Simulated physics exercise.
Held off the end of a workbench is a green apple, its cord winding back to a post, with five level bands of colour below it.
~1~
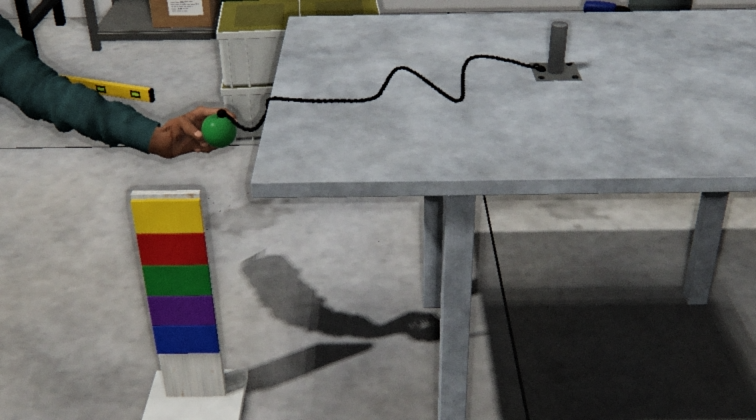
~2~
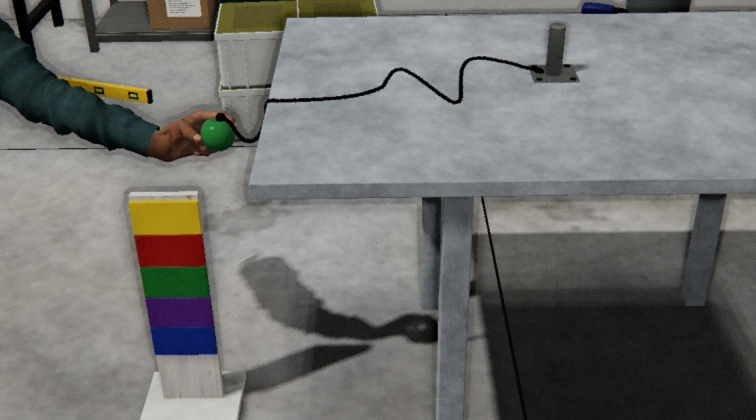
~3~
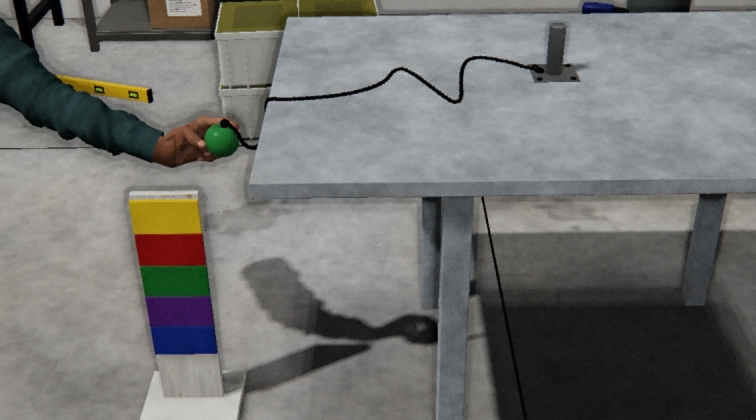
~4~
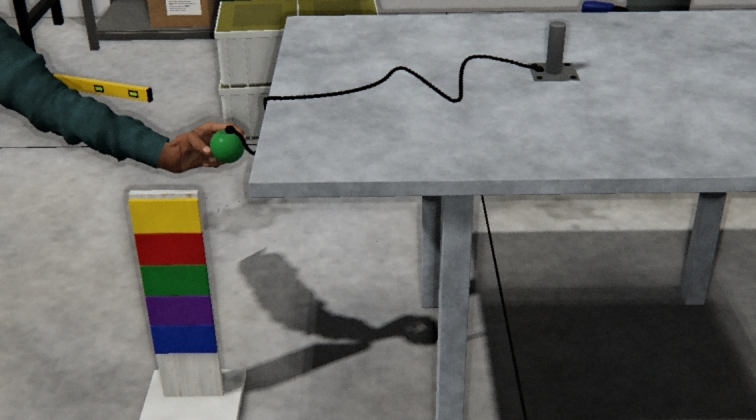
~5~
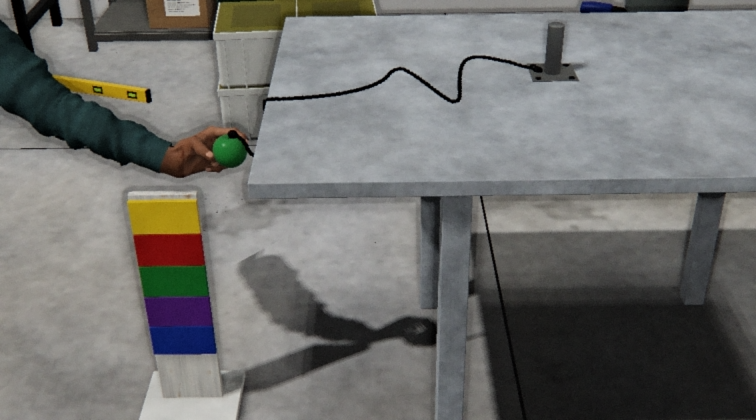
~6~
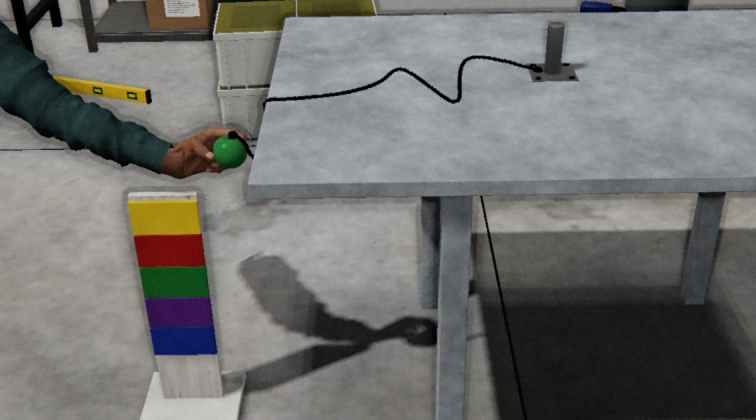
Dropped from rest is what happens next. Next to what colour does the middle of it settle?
Next to blue.
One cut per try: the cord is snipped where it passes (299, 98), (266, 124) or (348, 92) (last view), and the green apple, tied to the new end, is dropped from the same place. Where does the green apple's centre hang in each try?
In order, roughly (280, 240), (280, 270) and (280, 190).
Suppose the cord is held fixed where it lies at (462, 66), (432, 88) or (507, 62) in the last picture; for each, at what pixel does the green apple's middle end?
Roughly (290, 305), (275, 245) and (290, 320).
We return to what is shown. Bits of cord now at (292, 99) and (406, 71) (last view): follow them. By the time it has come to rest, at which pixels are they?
They go to (282, 224) and to (269, 104).
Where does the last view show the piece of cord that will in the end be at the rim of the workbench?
Look close to (413, 75) - that's the one.
A little later, apple near (310, 318); level with blue.
Next, apple near (279, 331); level with blue.
When it is over, apple near (292, 332); level with blue. At blue.
